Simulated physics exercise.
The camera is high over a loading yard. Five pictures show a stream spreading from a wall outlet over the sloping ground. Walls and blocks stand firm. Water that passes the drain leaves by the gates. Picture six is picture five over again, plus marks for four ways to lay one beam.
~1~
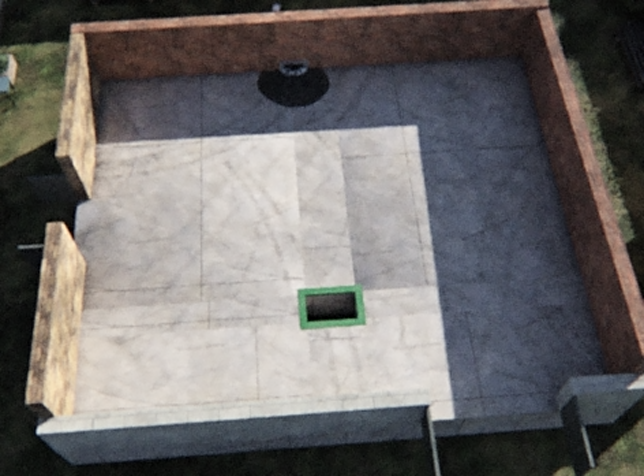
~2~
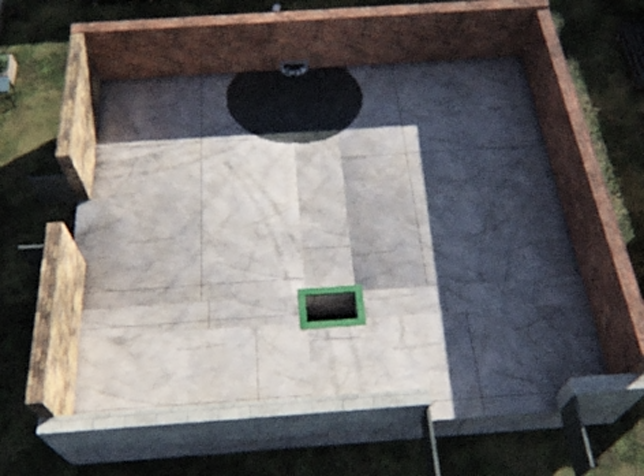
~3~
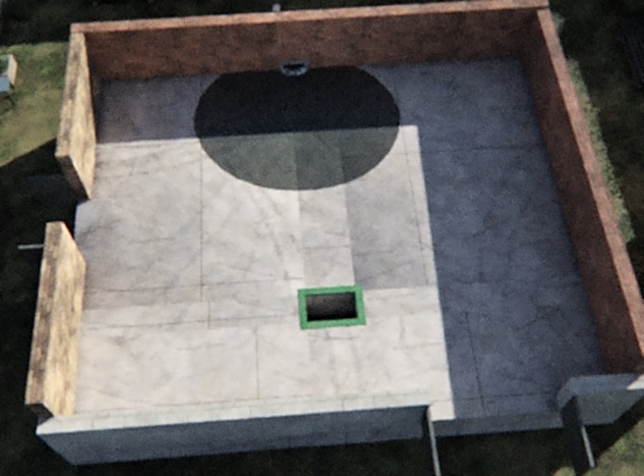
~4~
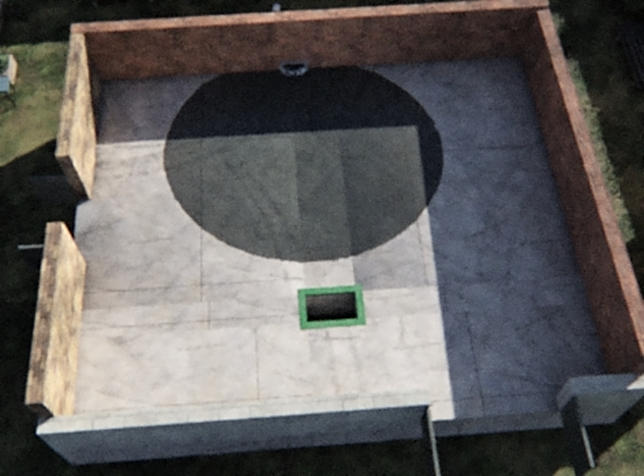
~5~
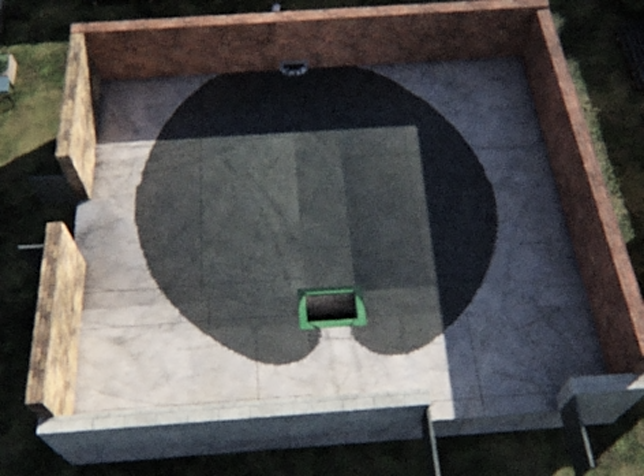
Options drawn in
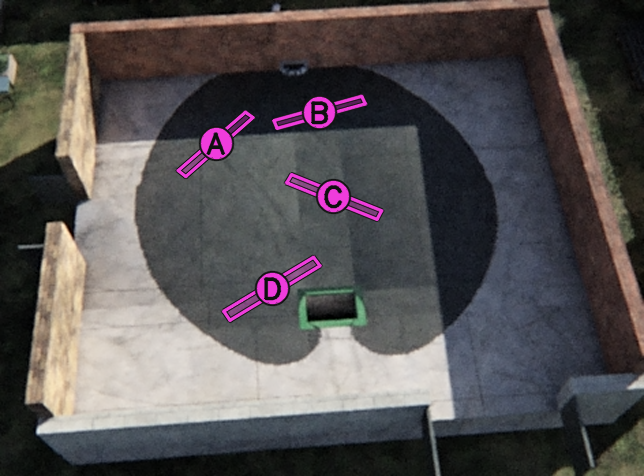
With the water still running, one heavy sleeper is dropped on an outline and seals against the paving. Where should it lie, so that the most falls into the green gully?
Best: A.
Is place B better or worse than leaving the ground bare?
Place B is worse.
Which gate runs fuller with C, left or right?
The right gate.
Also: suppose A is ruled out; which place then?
That would be D.
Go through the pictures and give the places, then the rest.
The first frame shows outfall at (294, 65); green gully at (332, 307); open gate at (490, 401); open gate at (88, 231); 2 % of the ground under water, visible out to (292, 102); green gully still dry.
In the second frame, 6 % of the ground under water, visible out to (288, 140); green gully still dry.
In the third frame, 15 % of the ground under water, visible out to (308, 187); green gully still dry.
In the fourth frame, 28 % of the ground under water, visible out to (368, 246); green gully still dry.
In the fifth frame, 46 % of the ground under water, visible out to (427, 336); green gully taking water.
In magenta, A from (182, 173) to (249, 114); B from (275, 124) to (363, 100); C from (289, 178) to (379, 215); D from (226, 315) to (316, 261).
With A, about 23 % of the stream goes into the green gully, about 70 % out by the gates.
With B, about 10 % of the stream goes into the green gully, about 85 % out by the gates.
With C, about 11 % of the stream goes into the green gully, about 82 % out by the gates.
With D, about 17 % of the stream goes into the green gully, about 77 % out by the gates.
